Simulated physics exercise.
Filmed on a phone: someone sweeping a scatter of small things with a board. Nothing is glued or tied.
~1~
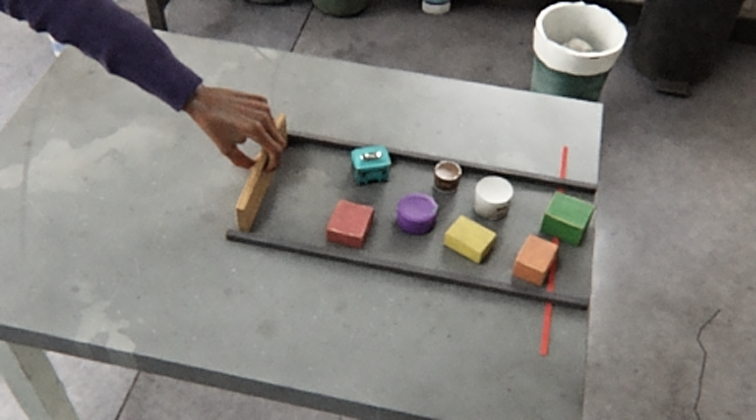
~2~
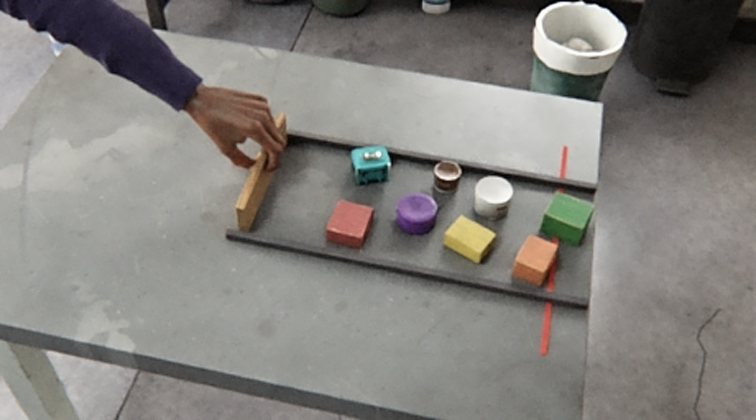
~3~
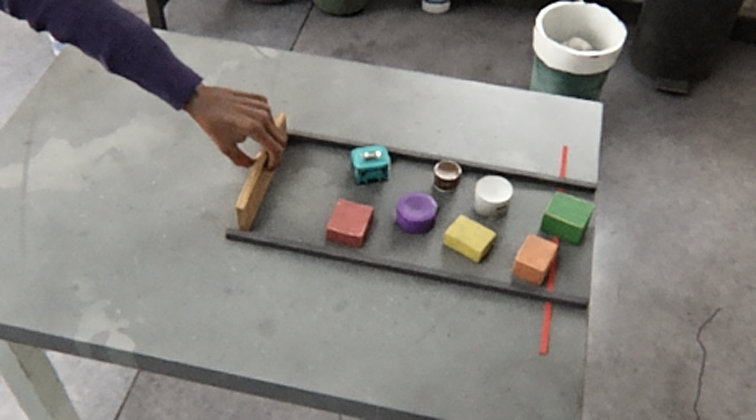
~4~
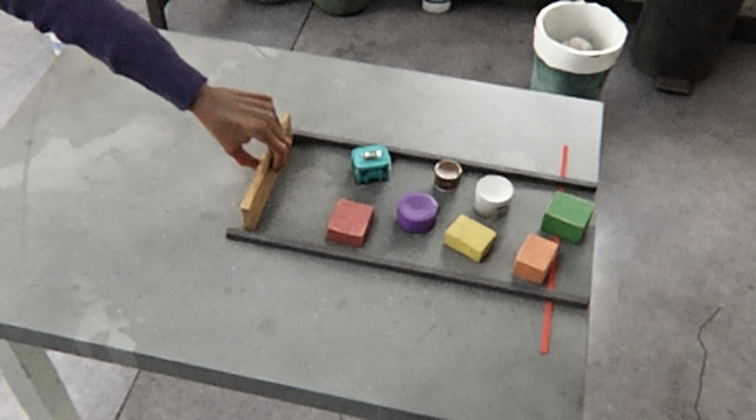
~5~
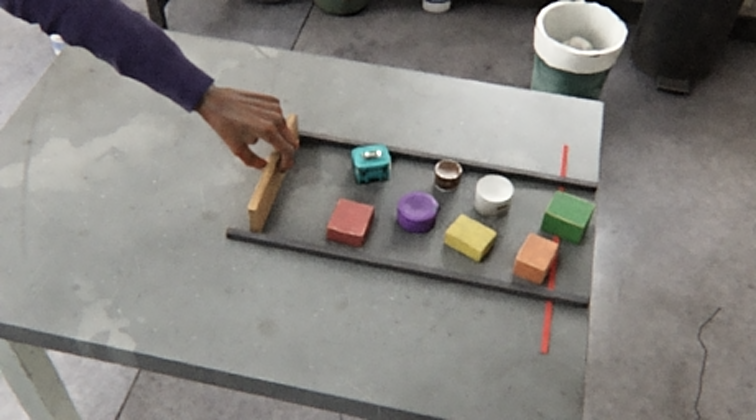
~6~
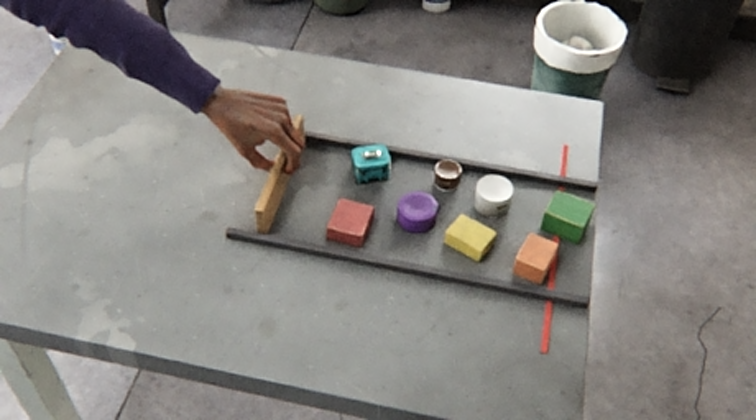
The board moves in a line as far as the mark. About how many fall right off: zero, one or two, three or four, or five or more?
The number that fall off is five or more.
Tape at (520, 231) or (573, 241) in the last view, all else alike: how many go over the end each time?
Down on the floor: 2 and 5.
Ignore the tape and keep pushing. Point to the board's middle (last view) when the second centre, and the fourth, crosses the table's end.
First at (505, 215), next at (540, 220).
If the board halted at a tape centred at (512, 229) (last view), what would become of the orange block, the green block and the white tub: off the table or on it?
The orange block tumbles off, the green block comes down, the white tub survives.
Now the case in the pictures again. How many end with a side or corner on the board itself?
That makes 3.
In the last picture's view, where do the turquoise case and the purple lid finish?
First (579, 206), then (578, 234).
A little later, none off yet; green block at rest near (567, 217); orange block at rest near (536, 258); white tub at rest near (493, 197).
Next, none off yet; green block at rest near (567, 217); orange block at rest near (536, 258); white tub at rest near (498, 200).
Later still, none off yet; green block shifted about its own width near (604, 227); orange block shifted about its own width near (598, 276); white tub shifted well along near (566, 213).
When it is over, the number that fall off is five or more; down, brown pot, yellow block, white tub, orange block and green block.
